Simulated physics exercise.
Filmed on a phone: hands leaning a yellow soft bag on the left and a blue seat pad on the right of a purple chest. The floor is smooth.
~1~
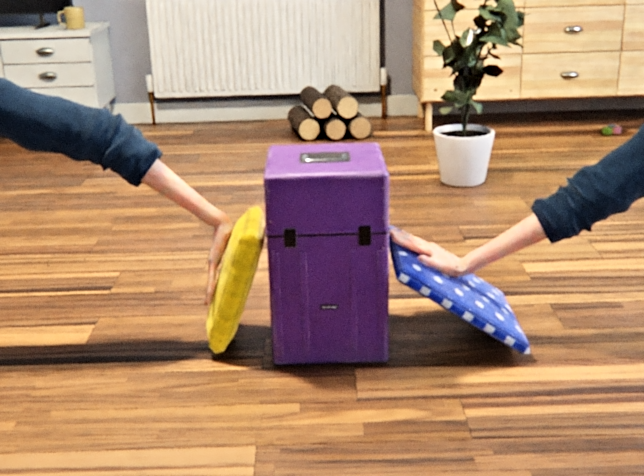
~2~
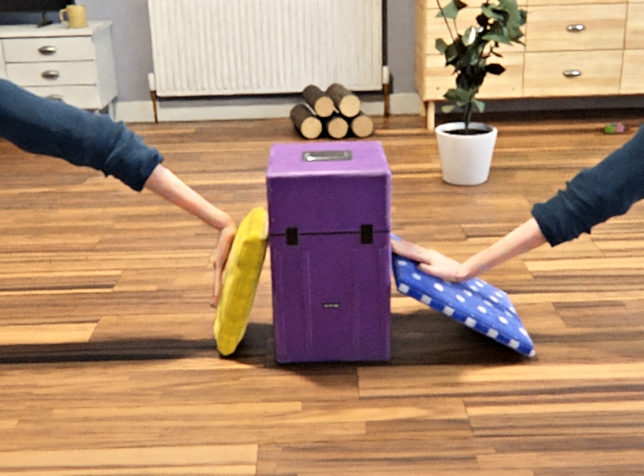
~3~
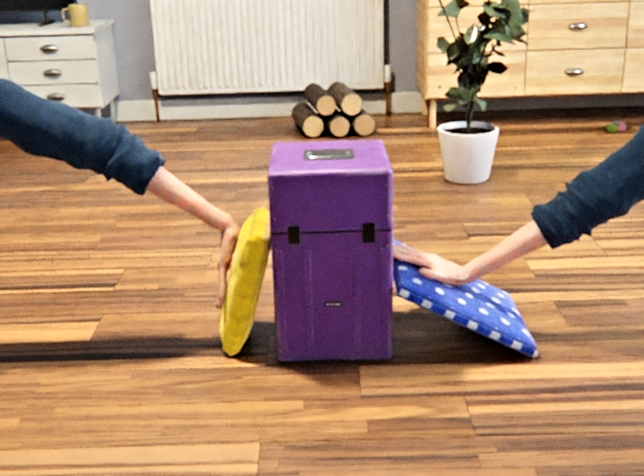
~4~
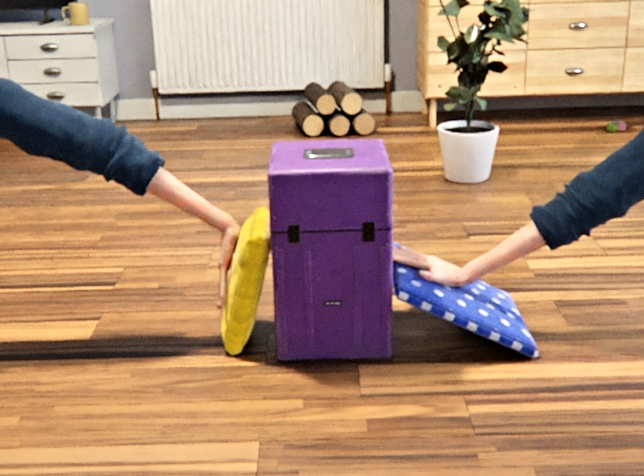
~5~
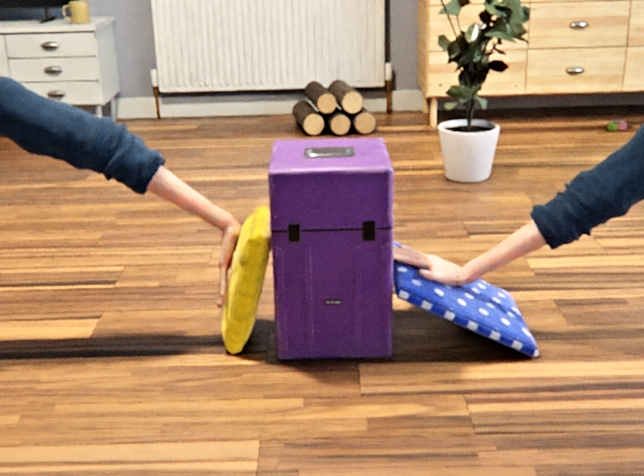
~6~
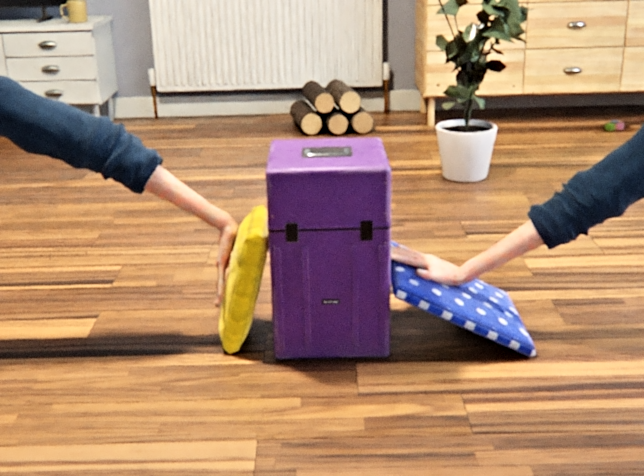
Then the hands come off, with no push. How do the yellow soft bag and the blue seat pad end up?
Outcome: My guess is the yellow soft bag won't come down; my guess is the blue seat pad will come down.
Then, 0.24 s on from there, soft bag propped as before near (246, 279); seat pad flat on the floor near (463, 322).
In the end, soft bag propped as before near (246, 279); seat pad flat on the floor near (463, 322). The yellow soft bag remains propped up and the blue seat pad slips and lies down.
